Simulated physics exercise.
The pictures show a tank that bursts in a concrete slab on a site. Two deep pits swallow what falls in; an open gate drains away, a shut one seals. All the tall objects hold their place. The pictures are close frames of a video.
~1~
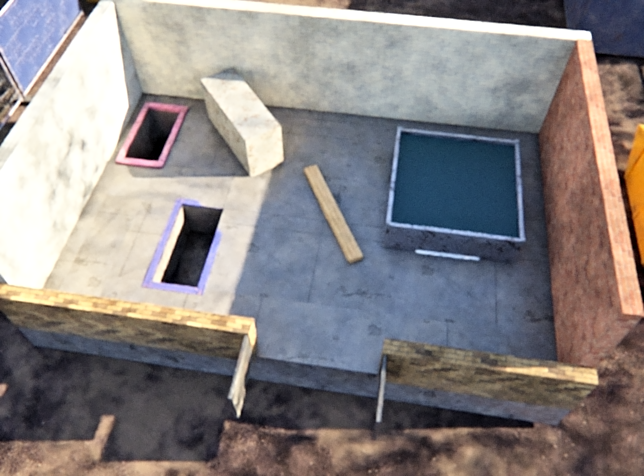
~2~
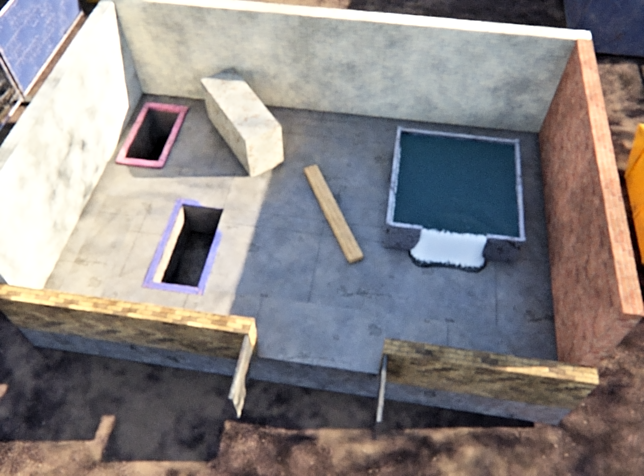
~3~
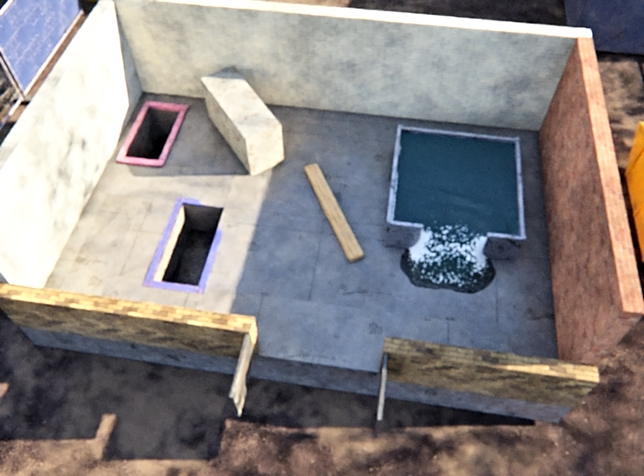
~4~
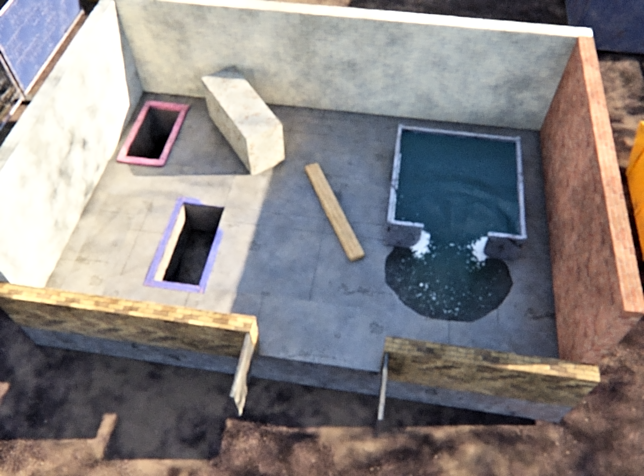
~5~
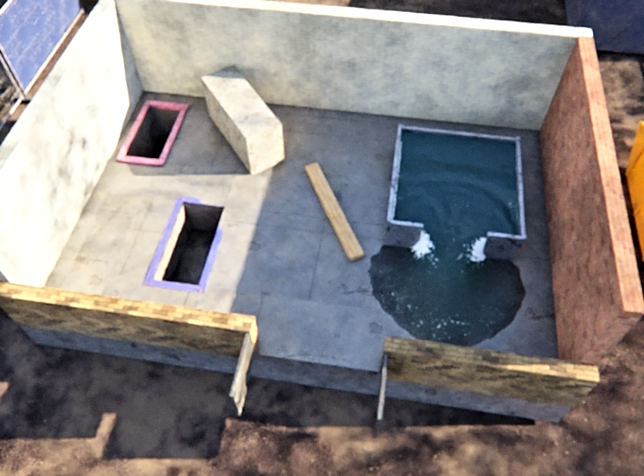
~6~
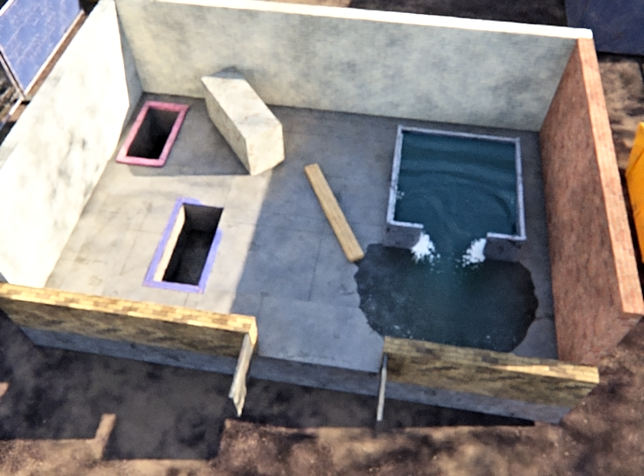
On a walled concrete slab, water bursts from a tank's front and spreads outward.
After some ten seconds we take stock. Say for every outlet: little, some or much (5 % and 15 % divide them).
The gate takes over 15 %; the blue pit takes between 5 and 15 %; the pink pit takes under 5 %.
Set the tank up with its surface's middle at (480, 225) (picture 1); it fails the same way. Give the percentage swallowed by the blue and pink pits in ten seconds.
Per cent: Blue 20, pink 0.
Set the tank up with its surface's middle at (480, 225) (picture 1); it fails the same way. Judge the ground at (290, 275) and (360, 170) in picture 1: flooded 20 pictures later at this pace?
In that order: Wet, dry.
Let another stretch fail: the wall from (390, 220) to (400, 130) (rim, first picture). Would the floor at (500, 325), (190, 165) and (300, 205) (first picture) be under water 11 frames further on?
As listed: No water, covered, covered.
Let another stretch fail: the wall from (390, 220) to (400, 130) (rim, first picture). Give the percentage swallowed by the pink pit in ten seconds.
Per cent: Pink 4.
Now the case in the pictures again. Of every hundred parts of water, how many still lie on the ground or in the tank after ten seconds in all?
Near 70 in a hundred.
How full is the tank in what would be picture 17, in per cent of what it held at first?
Some 62 per cent.
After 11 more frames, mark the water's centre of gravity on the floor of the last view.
Roughly at (451, 245).
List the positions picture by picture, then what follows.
In the first picture, the water tank at (455, 183) is whole and still.
In the second picture, the front is at (414, 255), out from the gap at (450, 245).
In the third picture, water pours out at (450, 245) and has run to (419, 281).
In the fourth picture, the front is at (433, 315), out from the gap at (451, 244).
In the fifth picture, the front is at (431, 342), out from the gap at (451, 244).
In the sixth picture, the front is at a hidden place, out from the gap at (451, 245).
A moment on, water covers 20 % of the floor; the gate 0 %, the blue pit 0 %, the pink pit 0 %.
Next, water covers 20 % of the floor; the gate 3 %, the blue pit 0 %, the pink pit 0 %.
Then, water covers 35 % of the floor; the gate 8 %, the blue pit 0 %, the pink pit 0 %.
Later, water covers 55 % of the floor; the gate 15 %, the blue pit 3 %, the pink pit 0 %.
In the end, water covers 75 % of the floor; the gate 21 %, the blue pit 9 %, the pink pit 0 %.
